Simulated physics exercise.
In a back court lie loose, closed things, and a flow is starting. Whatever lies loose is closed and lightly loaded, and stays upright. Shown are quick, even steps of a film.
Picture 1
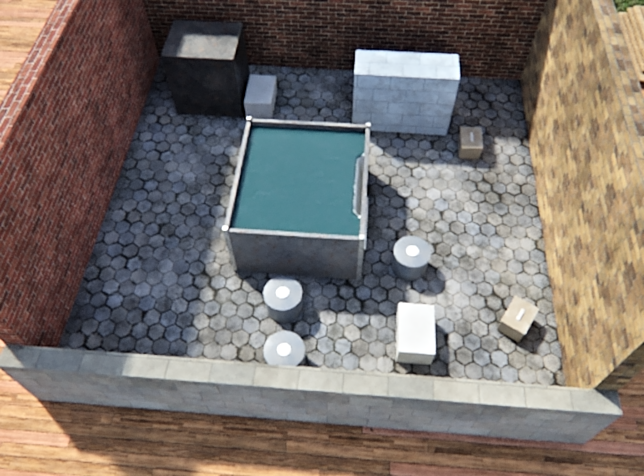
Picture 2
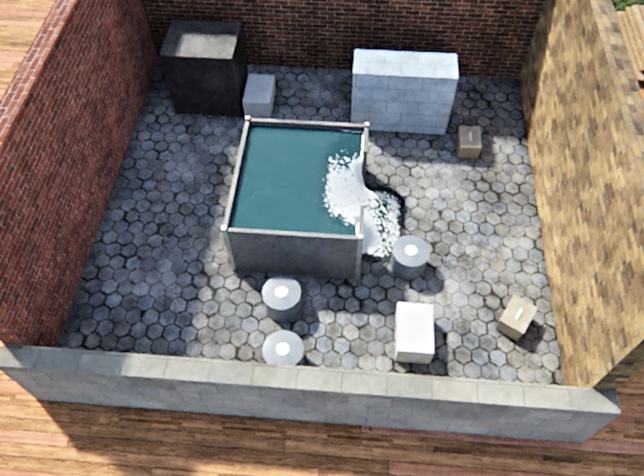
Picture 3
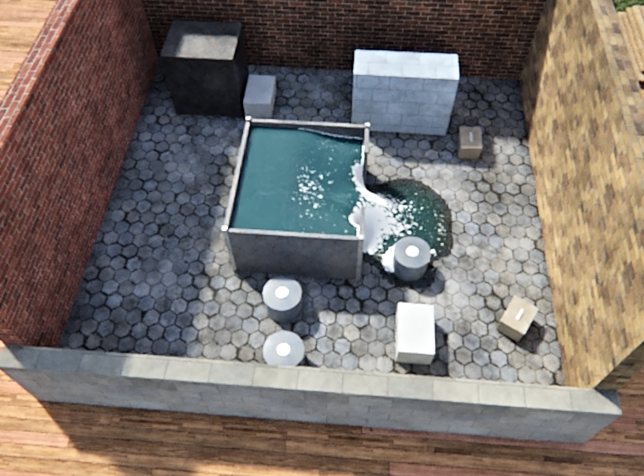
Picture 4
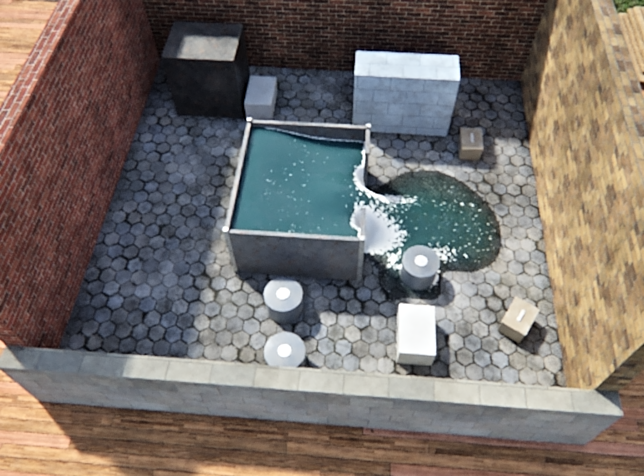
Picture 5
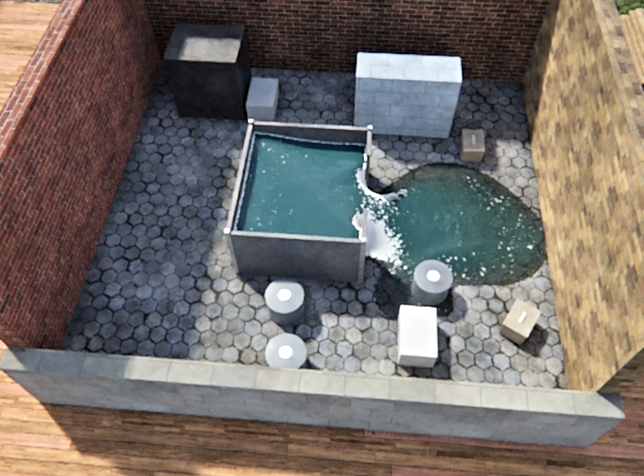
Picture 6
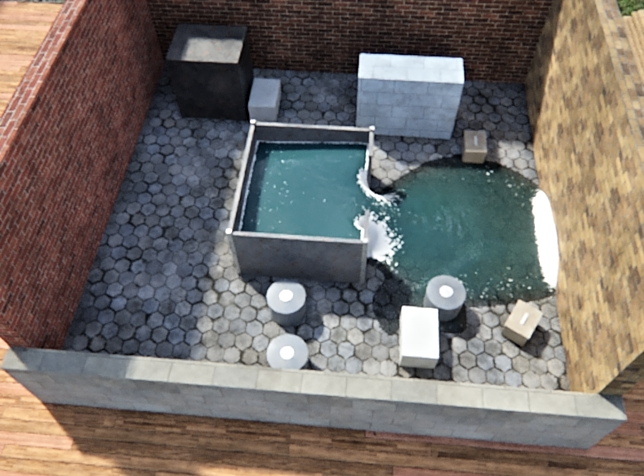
The footage shows a walled, paved court with a raised square tank whose right side opens; foaming water pours out, spreads rightward across the paving to the right wall, and pushes one grey round tub slightly right and toward the viewer.
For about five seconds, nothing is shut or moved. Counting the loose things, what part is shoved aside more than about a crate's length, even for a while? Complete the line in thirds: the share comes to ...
The share comes to at least two thirds.
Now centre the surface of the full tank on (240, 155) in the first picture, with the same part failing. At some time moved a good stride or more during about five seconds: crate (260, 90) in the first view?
From the way the scene plays out, it travelled less.
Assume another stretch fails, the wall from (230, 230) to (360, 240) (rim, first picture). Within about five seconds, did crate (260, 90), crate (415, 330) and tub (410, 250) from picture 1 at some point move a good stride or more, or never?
In turn: Stayed within it, moved that far, stayed within it.
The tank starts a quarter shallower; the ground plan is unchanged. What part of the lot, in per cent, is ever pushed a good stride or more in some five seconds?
Something like 70 percent.
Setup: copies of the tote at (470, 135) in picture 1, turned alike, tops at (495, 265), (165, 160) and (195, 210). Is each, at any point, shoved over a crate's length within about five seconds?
Result by item: Gets dislodged / stays where it is / stays where it is.
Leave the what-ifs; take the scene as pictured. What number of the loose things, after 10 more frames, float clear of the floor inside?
Tally: 3.
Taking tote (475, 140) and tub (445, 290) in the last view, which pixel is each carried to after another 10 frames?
Expect them at roughly (495, 68) and roughly (488, 355).
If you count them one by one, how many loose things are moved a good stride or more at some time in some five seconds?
6.
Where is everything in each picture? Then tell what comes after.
In the first frame, a tub at (412, 251) rests on the ground; a tote at (520, 315) rests on the ground; 0 of 7 have shifted.
In the second frame, a tub at (411, 250), on the bottom; a tote at (519, 314), on the bottom; 0 of 7 have shifted.
In the third frame, a tub at (412, 252), on the bottom; a tote at (519, 314), on the bottom; 0 of 7 have shifted.
In the fourth frame, a tub at (421, 261) rests on the ground, close to its start; a tote at (521, 316) rests on the ground; 1 of 7 have shifted.
In the fifth frame, a tub at (433, 276), on the bottom, a stride from its start; a tote at (522, 318), on the bottom; 1 of 7 have shifted.
In the sixth frame, a tub at (446, 292) rests on the ground, a stride from its start; a tote at (524, 319), on the bottom; 1 of 7 have shifted.
A moment on, 1 of 7 are well off their spots; 0 afloat.
Next, 3 of 7 are well off their spots; 3 afloat.
Later, 5 of 7 are well off their spots; 3 afloat.
In the end, 6 of 7 are well off their spots, and 6 have been at some point; 5 afloat.
